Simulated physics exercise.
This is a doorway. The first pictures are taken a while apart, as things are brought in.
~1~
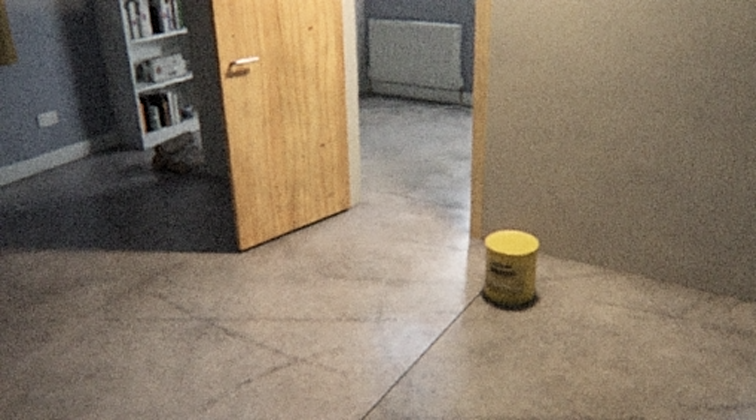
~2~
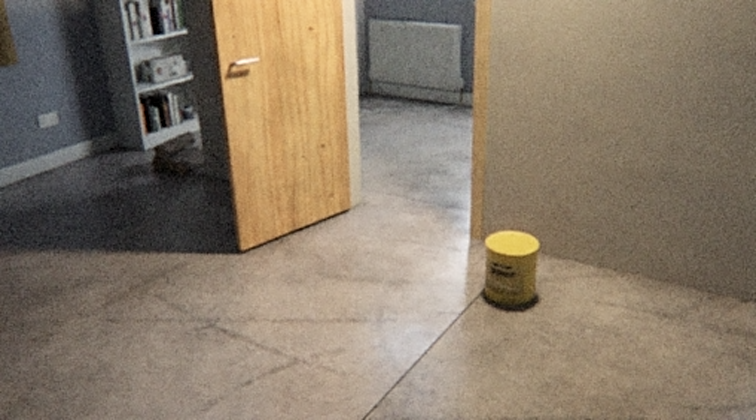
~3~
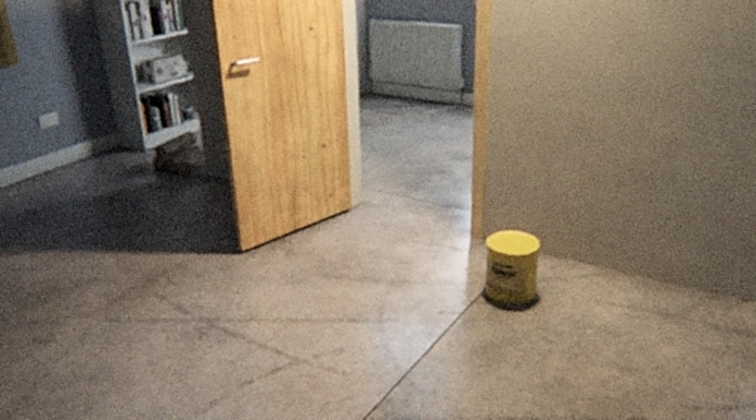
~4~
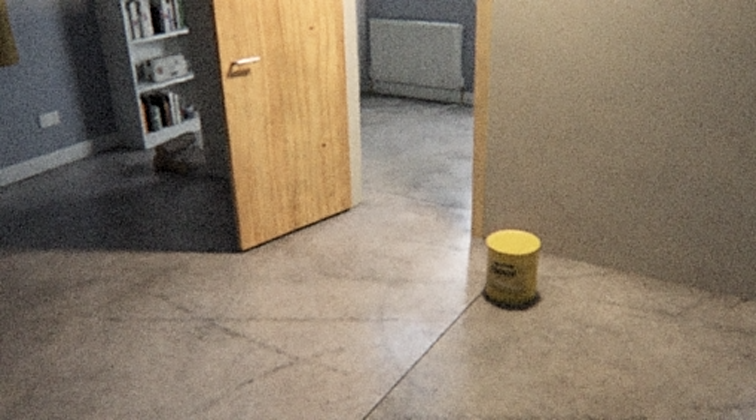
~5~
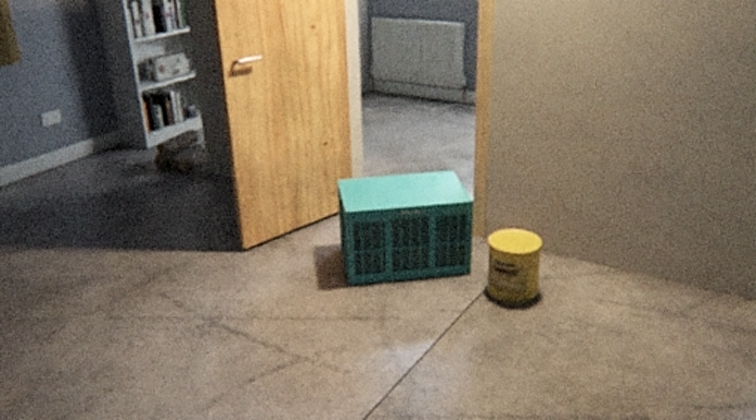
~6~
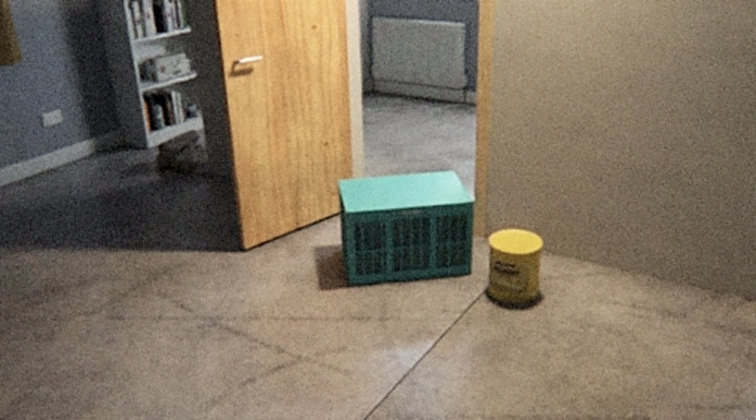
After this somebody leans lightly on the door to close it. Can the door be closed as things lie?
Outcome: The door jams.
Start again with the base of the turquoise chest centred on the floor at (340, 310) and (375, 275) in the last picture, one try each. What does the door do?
First, it closes; second, it jams.
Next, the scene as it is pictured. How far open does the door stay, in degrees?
About 65°.
Then, 0.40 s on from there, open by 94°.
Then, 0.60 s on from there, open by 82°.
Then, 0.70 s on from there, open by 75°.
Then, 0.90 s on from there, open by 63°.
In the end, open by 63°; both unmoved. At the end, from the last picture's camera, turquoise chest near (406, 226).
